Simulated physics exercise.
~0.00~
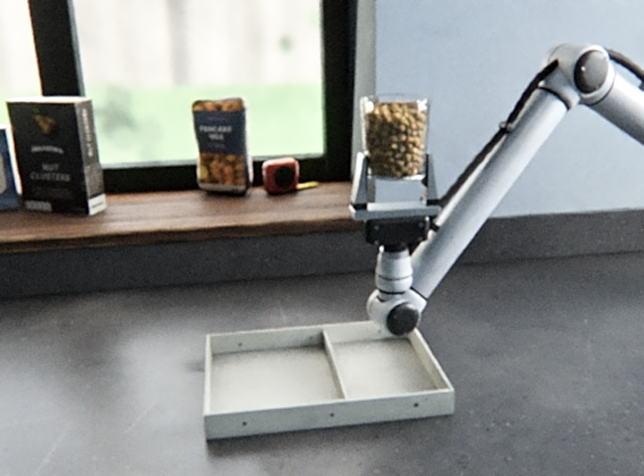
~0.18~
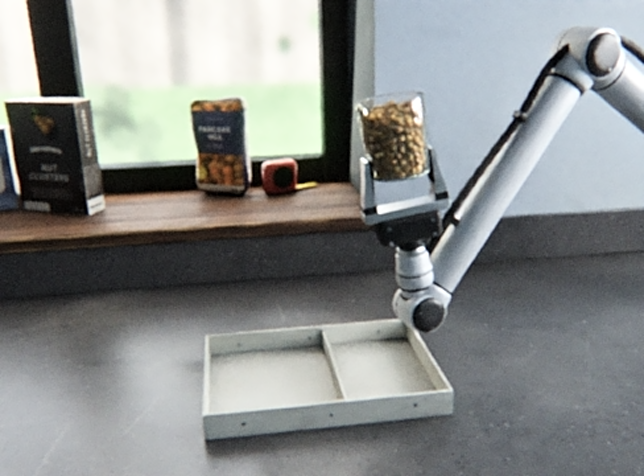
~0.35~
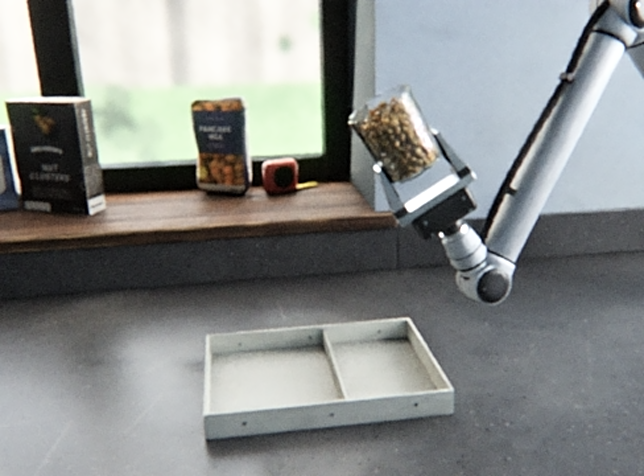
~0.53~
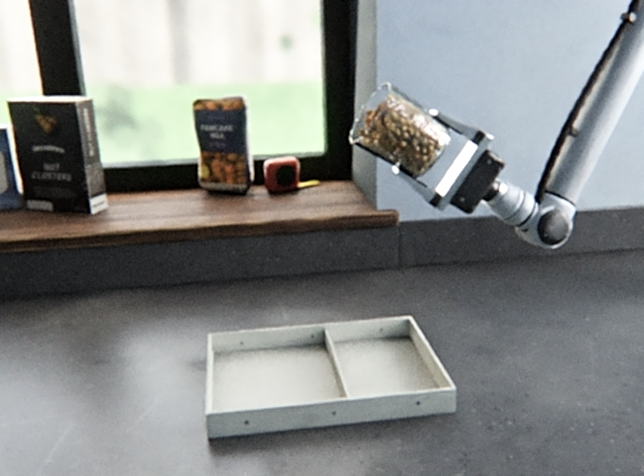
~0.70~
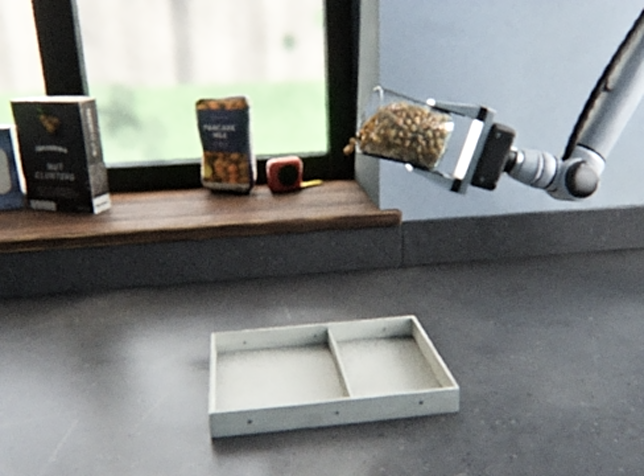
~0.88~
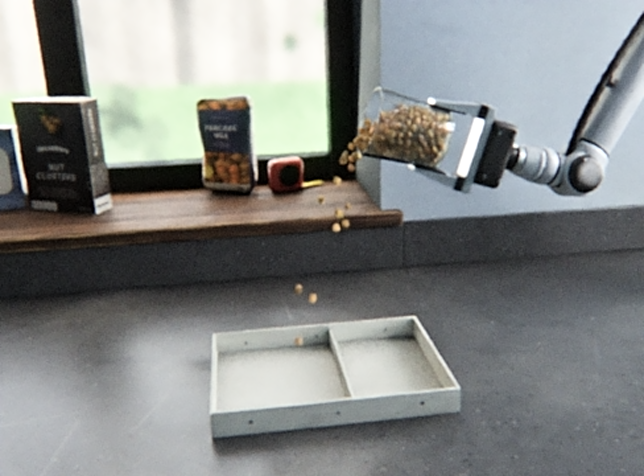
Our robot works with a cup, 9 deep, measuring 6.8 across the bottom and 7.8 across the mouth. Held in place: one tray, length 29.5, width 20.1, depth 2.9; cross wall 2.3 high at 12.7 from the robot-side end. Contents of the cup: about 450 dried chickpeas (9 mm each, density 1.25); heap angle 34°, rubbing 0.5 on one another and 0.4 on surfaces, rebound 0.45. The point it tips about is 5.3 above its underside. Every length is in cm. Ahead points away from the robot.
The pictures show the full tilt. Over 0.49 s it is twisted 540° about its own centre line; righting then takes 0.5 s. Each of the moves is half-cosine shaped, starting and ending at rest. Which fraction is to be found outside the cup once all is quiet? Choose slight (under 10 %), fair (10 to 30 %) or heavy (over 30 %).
Fair, 10 to 30 %.
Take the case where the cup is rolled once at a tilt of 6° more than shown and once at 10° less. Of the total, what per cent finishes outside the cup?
The first try gives around 25 percent, the second around 5 percent.
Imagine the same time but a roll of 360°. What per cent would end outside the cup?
15 %.
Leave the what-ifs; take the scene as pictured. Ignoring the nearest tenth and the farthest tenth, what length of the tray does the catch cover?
That stretch is around 12 cm long.
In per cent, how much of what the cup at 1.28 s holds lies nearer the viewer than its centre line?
Around 55 percent.
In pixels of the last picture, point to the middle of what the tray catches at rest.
At about (295, 385).
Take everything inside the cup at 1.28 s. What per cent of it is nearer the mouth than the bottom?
Mouth-half fraction: Approx. 40 %.
After 1.28 s, tipped 73°, highest piece 37 above the table; 394 in the cup, 30 in the far-side part, 2 on the table or floor, 26 in flight or on a rim.
After 1.67 s, tipped 25°, highest piece 36 above the table; 378 in the cup, 49 in the far-side part, 12 on the table or floor, 3 in the robot-side part, 10 in flight or on a rim.
After 2.07 s, upright, highest piece 37 above the table; 378 in the cup, 56 in the far-side part, 15 on the table or floor, 3 in the robot-side part.
After 2.77 s, upright, highest piece 37 above the table; 378 in the cup, 56 in the far-side part, 15 on the table or floor, 3 in the robot-side part.
In the end, 378 in the cup, 56 in the far-side part, 15 on the table or floor, 3 in the robot-side part. That is 16 % outside the cup.
